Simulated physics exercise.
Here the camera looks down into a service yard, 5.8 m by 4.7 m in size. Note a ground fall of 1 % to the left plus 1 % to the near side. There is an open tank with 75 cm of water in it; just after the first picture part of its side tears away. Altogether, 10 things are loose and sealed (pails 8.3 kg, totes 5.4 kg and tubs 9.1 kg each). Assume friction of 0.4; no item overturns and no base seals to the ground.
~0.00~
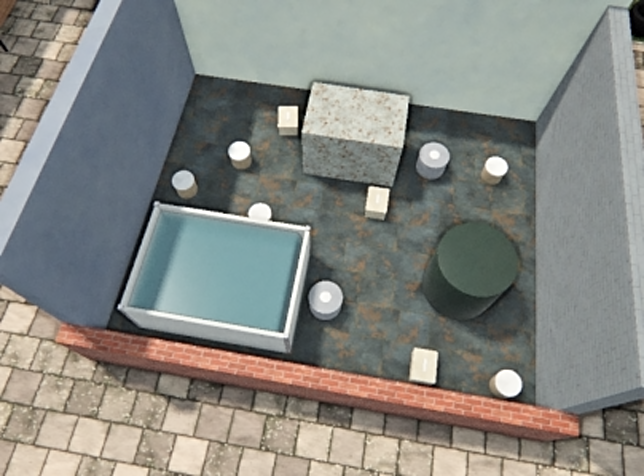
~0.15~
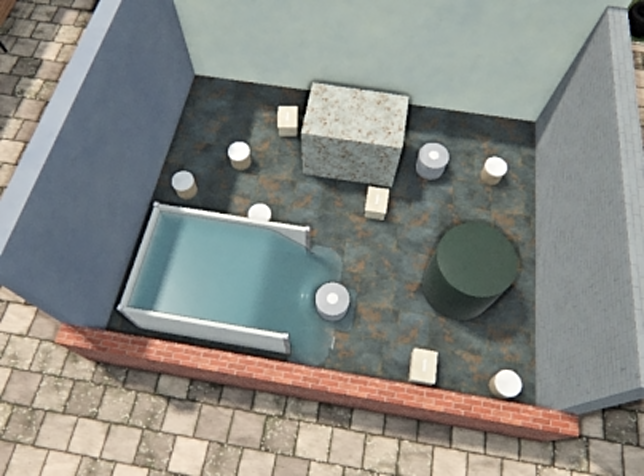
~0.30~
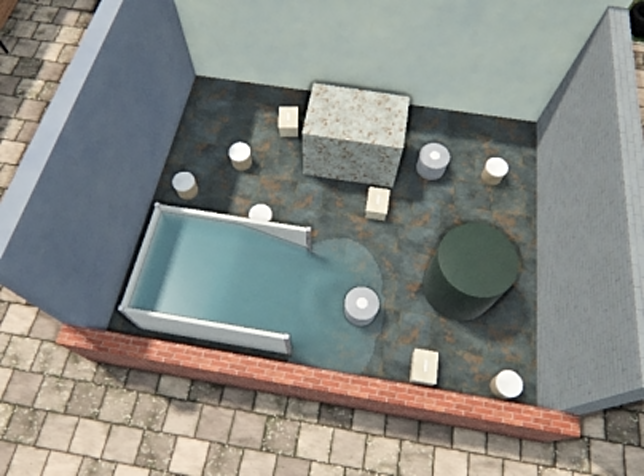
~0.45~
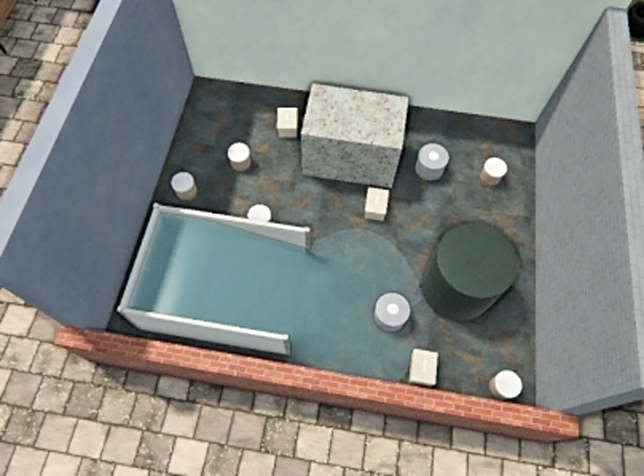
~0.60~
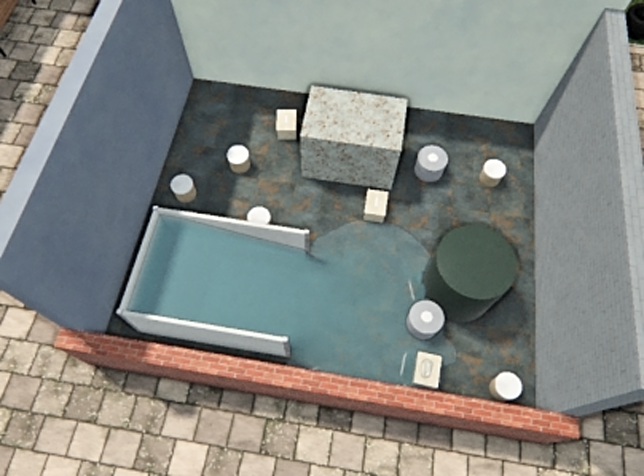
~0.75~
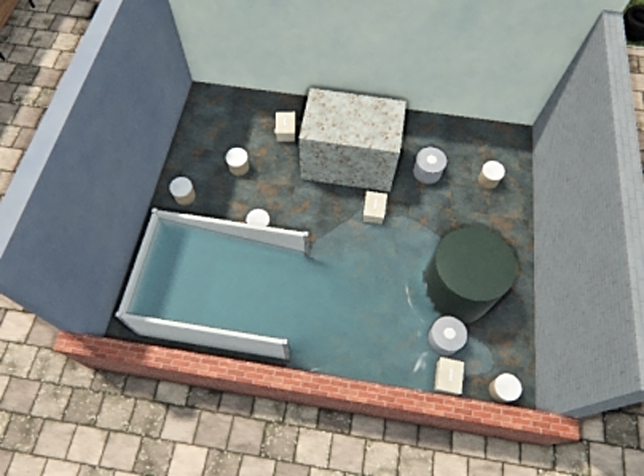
An open tank's right side broke away and water spread across the walled yard's floor, pushing a pale round tub rightward past the dark green cylinder before a small cream block near the brick wall shifted right too.
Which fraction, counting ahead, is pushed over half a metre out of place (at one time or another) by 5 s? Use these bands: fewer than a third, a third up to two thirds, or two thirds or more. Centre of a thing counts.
It falls in two thirds or more.
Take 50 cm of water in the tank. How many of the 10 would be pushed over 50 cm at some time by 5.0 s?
Then it comes to 5.
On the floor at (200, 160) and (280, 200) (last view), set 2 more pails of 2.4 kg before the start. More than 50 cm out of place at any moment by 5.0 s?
Taking them in order: Below the mark and below the mark.
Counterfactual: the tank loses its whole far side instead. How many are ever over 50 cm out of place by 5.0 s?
The answer then is 6.
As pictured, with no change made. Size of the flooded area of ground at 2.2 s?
The covered patch comes to about 15 m2.
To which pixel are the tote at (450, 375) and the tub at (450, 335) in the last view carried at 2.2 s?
They end up about (495, 325) and (518, 274) in the last view.
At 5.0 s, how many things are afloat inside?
I'd say 5 of them.
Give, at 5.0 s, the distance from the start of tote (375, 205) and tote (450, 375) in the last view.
Net shifts, in order: 80 cm and 350 cm.
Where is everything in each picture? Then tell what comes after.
A tub at (326, 297) rests on the ground; a tote at (425, 365) rests on the ground; 2.9 m2 under water; 0 of 10 have shifted, in the first picture.
A tub at (333, 299) rests on the ground, 10 cm from its start; a tote at (425, 365), on the bottom; 3.6 m2 under water; 1 of 10 have shifted, in the second picture.
A tub at (362, 303), on the bottom, 48 cm from its start; a tote at (426, 366), on the bottom; water covers 4.8 m2; 1 of 10 have shifted, in the third picture.
A tub at (393, 309), on the bottom, 90 cm from its start; a tote at (425, 366), on the bottom; 6.1 m2 under water; 1 of 10 have shifted, in the fourth picture.
A tub at (427, 317) rests on the ground, 135 cm from its start; a tote at (428, 369), on the bottom, 5 cm from its start; water covers 7.2 m2; 1 of 10 have shifted, in the fifth picture.
A tub at (450, 333) rests on the ground, 167 cm from its start; a tote at (451, 375) rests on the ground, 33 cm from its start; water covers 8.0 m2; 2 of 10 have shifted, in the sixth picture.
After 1.1 s 2 of 10 are over 50 cm from their spots; 2 afloat.
After 2.2 s 4 of 10 are over 50 cm from their spots; 3 afloat.
After 3.5 s 5 of 10 are over 50 cm from their spots; 5 afloat.
After 5.0 s 7 of 10 are over 50 cm from their spots, and 7 have been at some point; 5 afloat.
